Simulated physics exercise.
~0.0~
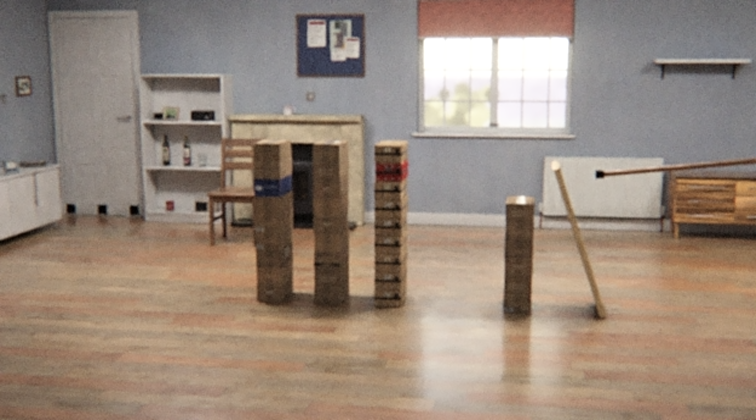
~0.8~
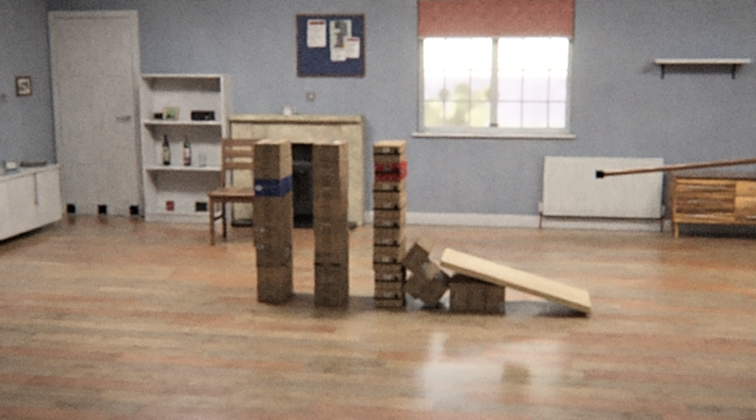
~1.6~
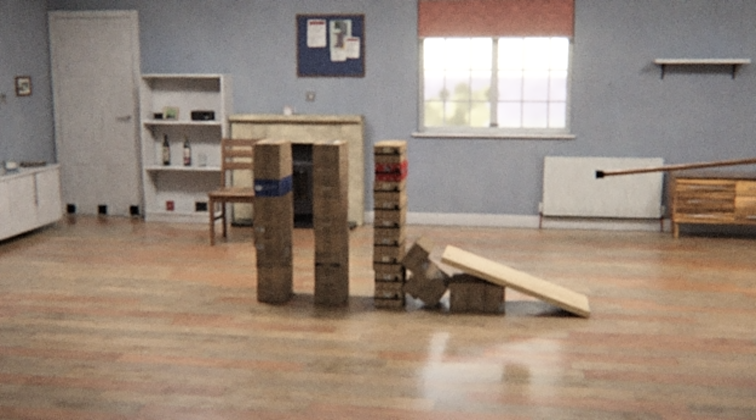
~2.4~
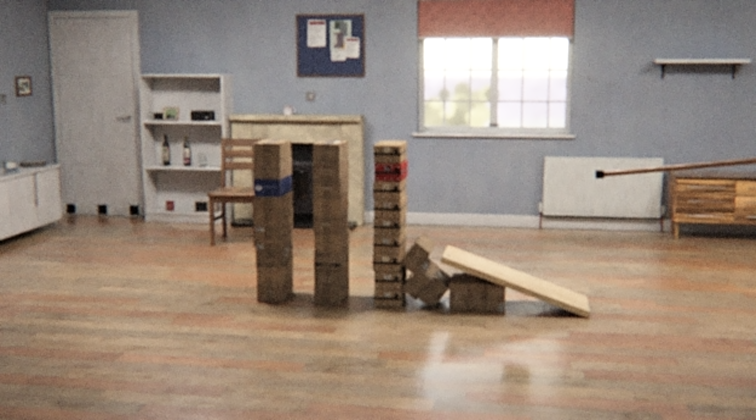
In a blue-walled room, a leaning board topples left, knocking down the nearest short stack of boxes, while three taller stacks stay standing.
